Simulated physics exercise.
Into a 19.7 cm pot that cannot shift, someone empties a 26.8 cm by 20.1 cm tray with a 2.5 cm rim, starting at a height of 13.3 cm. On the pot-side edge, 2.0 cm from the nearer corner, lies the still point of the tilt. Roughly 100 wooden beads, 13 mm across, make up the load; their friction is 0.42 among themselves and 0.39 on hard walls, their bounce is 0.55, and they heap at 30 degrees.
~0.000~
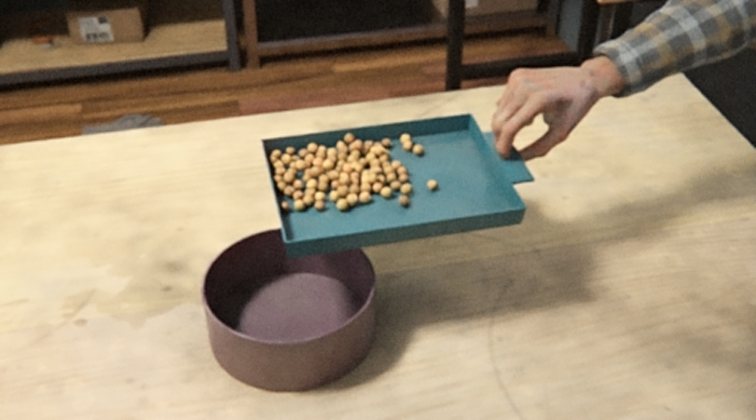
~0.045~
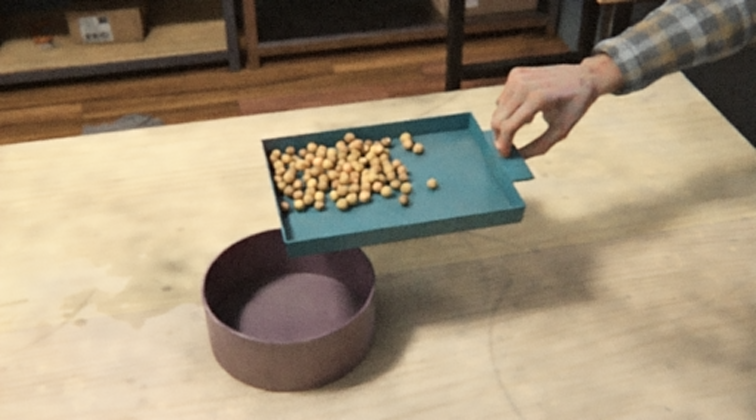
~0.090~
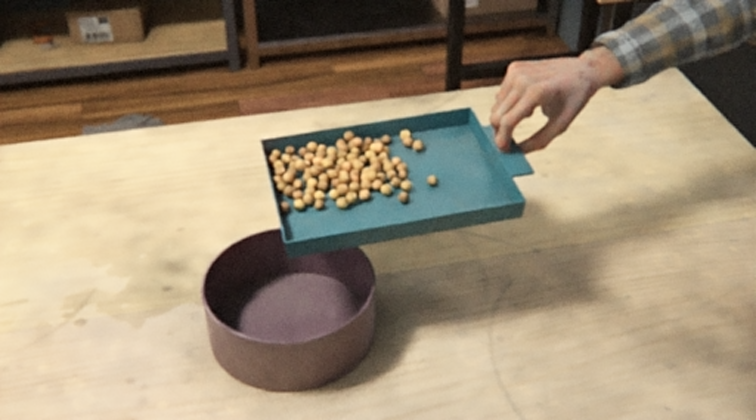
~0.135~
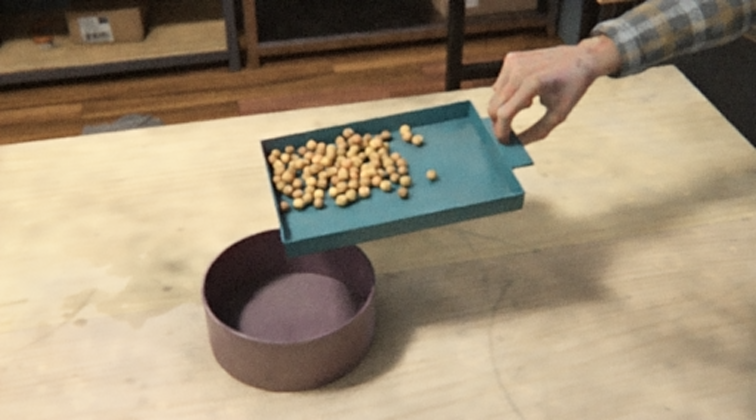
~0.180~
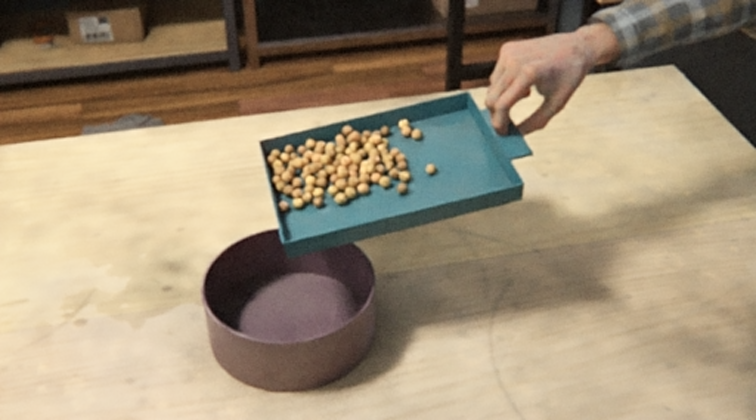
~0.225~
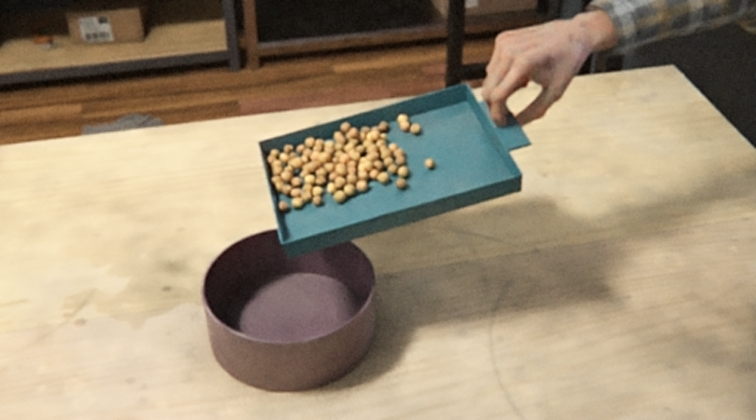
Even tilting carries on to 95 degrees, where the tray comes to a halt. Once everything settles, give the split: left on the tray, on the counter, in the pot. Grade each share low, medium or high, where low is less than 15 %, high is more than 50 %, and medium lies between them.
Shares - tray: Low, counter: High, pot: Medium.
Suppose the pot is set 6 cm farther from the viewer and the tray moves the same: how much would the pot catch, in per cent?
Then roughly 70 percent would land in it.
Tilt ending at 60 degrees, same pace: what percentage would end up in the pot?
Result: Close to 0 %.
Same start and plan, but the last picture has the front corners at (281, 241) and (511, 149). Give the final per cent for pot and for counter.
Pot 40, counter 60.
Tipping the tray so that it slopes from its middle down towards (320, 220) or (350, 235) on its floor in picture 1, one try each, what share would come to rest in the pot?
I'd put it at roughly 75 per cent for the first tilt and roughly 90 per cent for the second.
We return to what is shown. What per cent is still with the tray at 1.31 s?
Some 95 per cent of the load.
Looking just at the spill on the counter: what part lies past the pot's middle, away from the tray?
Some 90 per cent of the spill lies beyond the centre.
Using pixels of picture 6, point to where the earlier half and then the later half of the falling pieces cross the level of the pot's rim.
(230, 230) or so first, later (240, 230).
After 0.88 s, tilt 50 degrees; the tray holds 100 %, the pot 0 %.
After 1.31 s, tilt 77 degrees; the tray holds 95 %, the pot 0 %.
After 1.82 s, tilt 95 degrees; the tray holds 35 %, the pot 20 %.
At rest (3.0 s), tray 0 %, counter 65 %, pot 35 %.
